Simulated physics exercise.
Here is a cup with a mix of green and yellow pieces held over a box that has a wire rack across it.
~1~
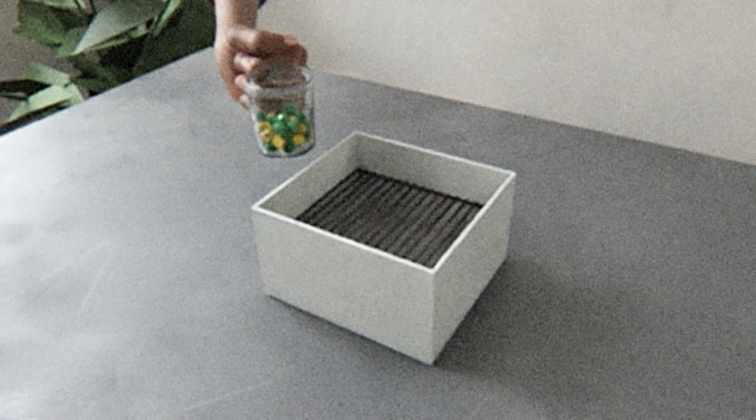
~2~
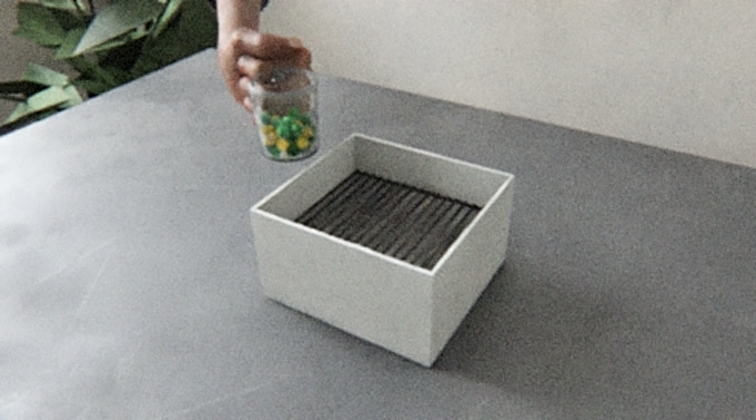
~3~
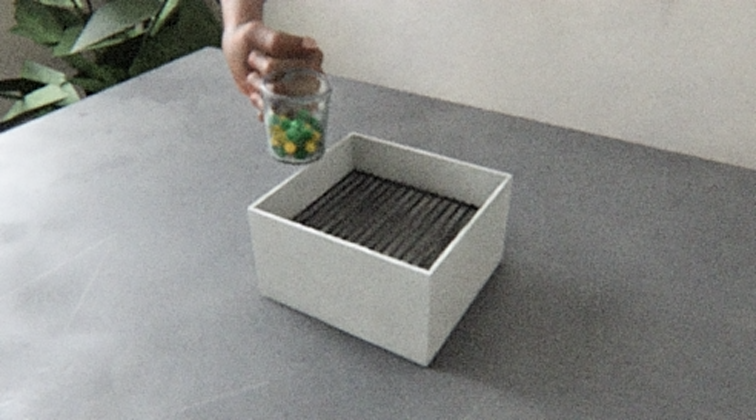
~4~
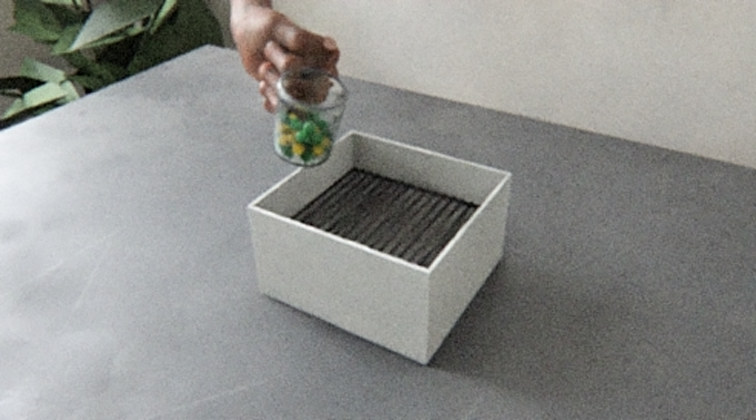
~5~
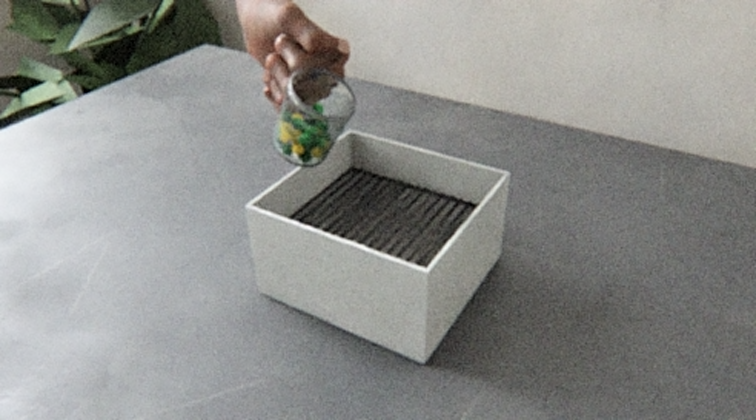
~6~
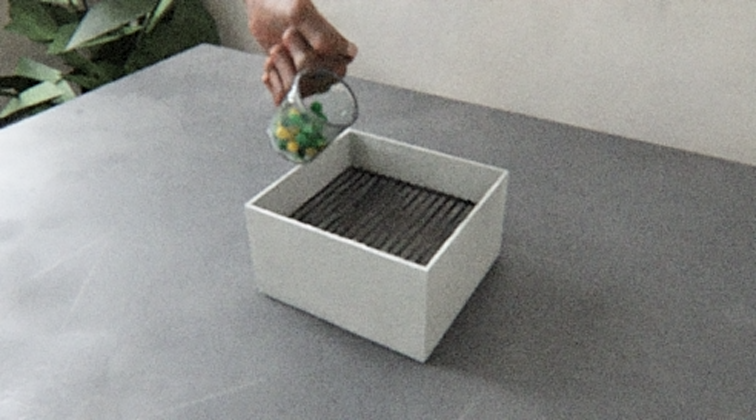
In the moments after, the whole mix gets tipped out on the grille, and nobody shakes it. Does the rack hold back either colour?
The green ones get caught above and the yellow ones get caught above.
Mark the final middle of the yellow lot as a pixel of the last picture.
Near (371, 232).
Then, 0.51 s past the last view, green ones, all in the cup; yellow ones, all in the cup.
Then, 0.95 s past the last view, green ones, about half in the cup, about half on or over the wires; yellow ones, about two thirds in the cup, about a third on or over the wires.
Then, 1.33 s past the last view, green ones, all on or over the wires; yellow ones, all on or over the wires.
Finally, green ones, all on the wires, none under the rack; yellow ones, all on the wires, none under the rack.
